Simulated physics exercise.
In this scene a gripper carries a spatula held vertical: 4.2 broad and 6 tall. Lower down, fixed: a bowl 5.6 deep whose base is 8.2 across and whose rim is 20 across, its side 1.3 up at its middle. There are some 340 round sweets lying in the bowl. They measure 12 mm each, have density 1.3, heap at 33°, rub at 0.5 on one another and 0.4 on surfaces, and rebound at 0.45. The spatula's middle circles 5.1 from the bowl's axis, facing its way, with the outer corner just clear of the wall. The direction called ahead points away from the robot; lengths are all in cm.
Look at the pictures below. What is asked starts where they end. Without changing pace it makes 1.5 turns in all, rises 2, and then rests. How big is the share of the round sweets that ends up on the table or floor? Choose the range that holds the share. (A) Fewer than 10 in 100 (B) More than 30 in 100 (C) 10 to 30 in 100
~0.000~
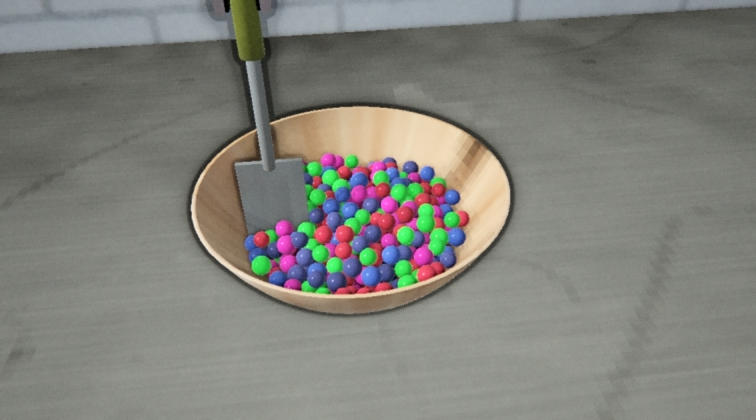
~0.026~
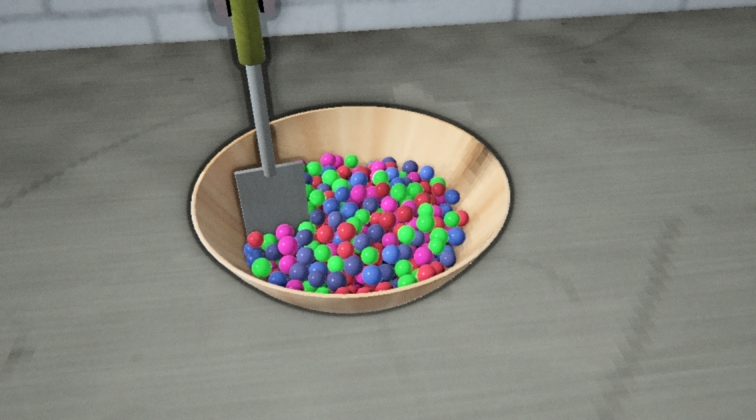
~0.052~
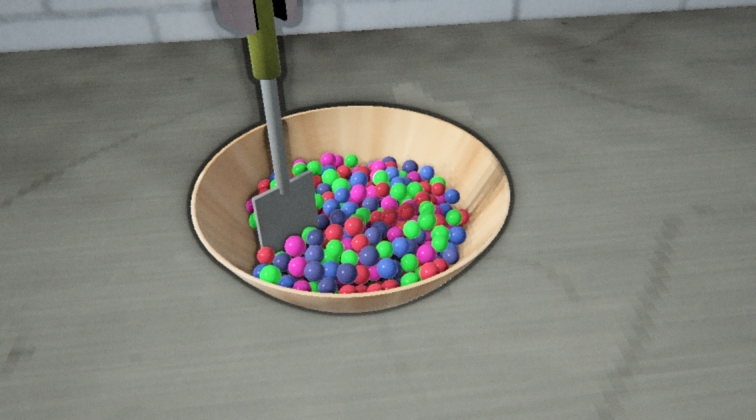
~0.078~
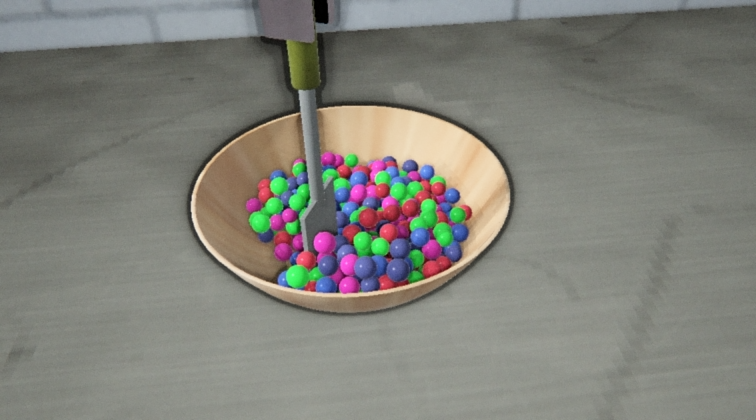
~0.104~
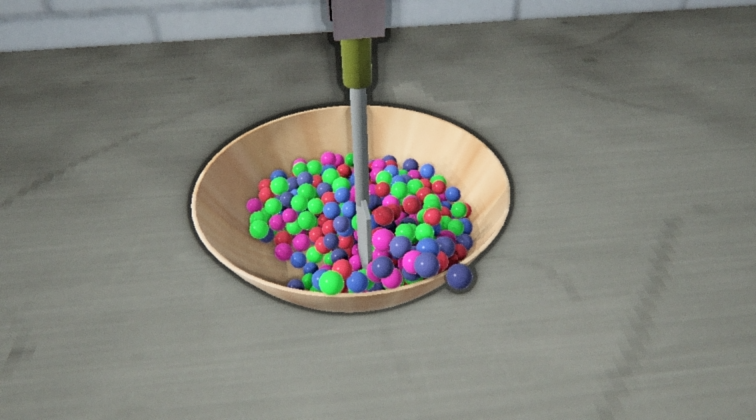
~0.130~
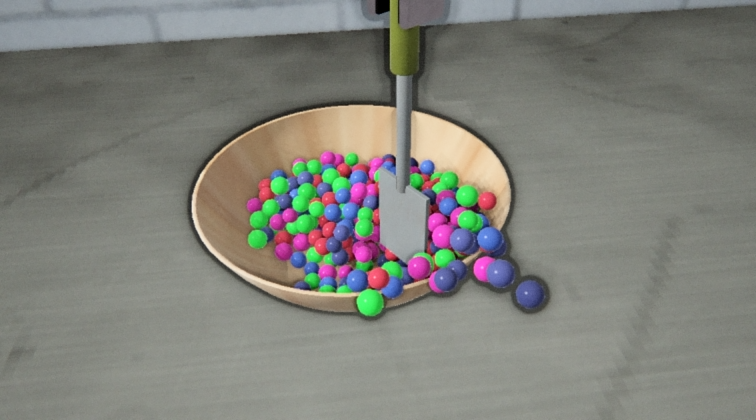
B.
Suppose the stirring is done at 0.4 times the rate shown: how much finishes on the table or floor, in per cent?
Some 10 in a hundred.
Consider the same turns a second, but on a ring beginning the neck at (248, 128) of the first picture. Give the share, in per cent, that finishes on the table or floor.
Close to 20 in a hundred.
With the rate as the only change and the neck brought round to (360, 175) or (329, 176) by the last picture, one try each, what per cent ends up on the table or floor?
Near 30 per cent for the first, near 20 per cent for the second.
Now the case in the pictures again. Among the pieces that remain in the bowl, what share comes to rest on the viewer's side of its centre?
About 50 per cent.
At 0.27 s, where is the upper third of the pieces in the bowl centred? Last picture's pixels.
Near (317, 148).
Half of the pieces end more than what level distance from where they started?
Distance: Close to 9 cm.
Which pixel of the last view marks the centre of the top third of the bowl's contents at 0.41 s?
At about (303, 230).
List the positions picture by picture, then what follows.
Spatula neck at (266, 141), 0° round; upper third of the load around (360, 207), from x 255 to 460, top at y 160; 340 in the bowl, in the first frame.
Spatula neck at (266, 146), 10° round; upper third of the load around (354, 211), from x 255 to 460, top at y 160, in the second frame.
Spatula neck at (280, 163), 36° round; upper third of the load around (354, 221), from x 255 to 460, top at y 160, in the third frame.
Spatula neck at (315, 175), 65° round; upper third of the load around (368, 230), from x 255 to 465, top at y 160, in the fourth frame.
Spatula neck at (362, 174), 94° round; upper third of the load around (392, 230), from x 255 to 465, top at y 160; 336 in the bowl, 4 in flight or on the tool, in the fifth frame.
Spatula neck at (404, 161), 123° round; upper third of the load around (428, 214), from x 255 to 530, top at y 160; 324 in the bowl, 16 in flight or on the tool, in the sixth frame.
After 0.27 s, 281° round, highest piece 16 above the table; 260 in the bowl, 22 on the table or floor, 58 in flight or on the tool.
After 0.41 s, 79° round, highest piece 11 above the table; 216 in the bowl, 85 on the table or floor, 39 in flight or on the tool.
After 0.68 s, 180° round, highest piece 4 above the table; 212 in the bowl, 128 on the table or floor.
After 1.38 s, 180° round, highest piece 4 above the table; 212 in the bowl, 128 on the table or floor.
At rest, 212 in the bowl, 128 on the table or floor. That is 38 % on the table or floor.
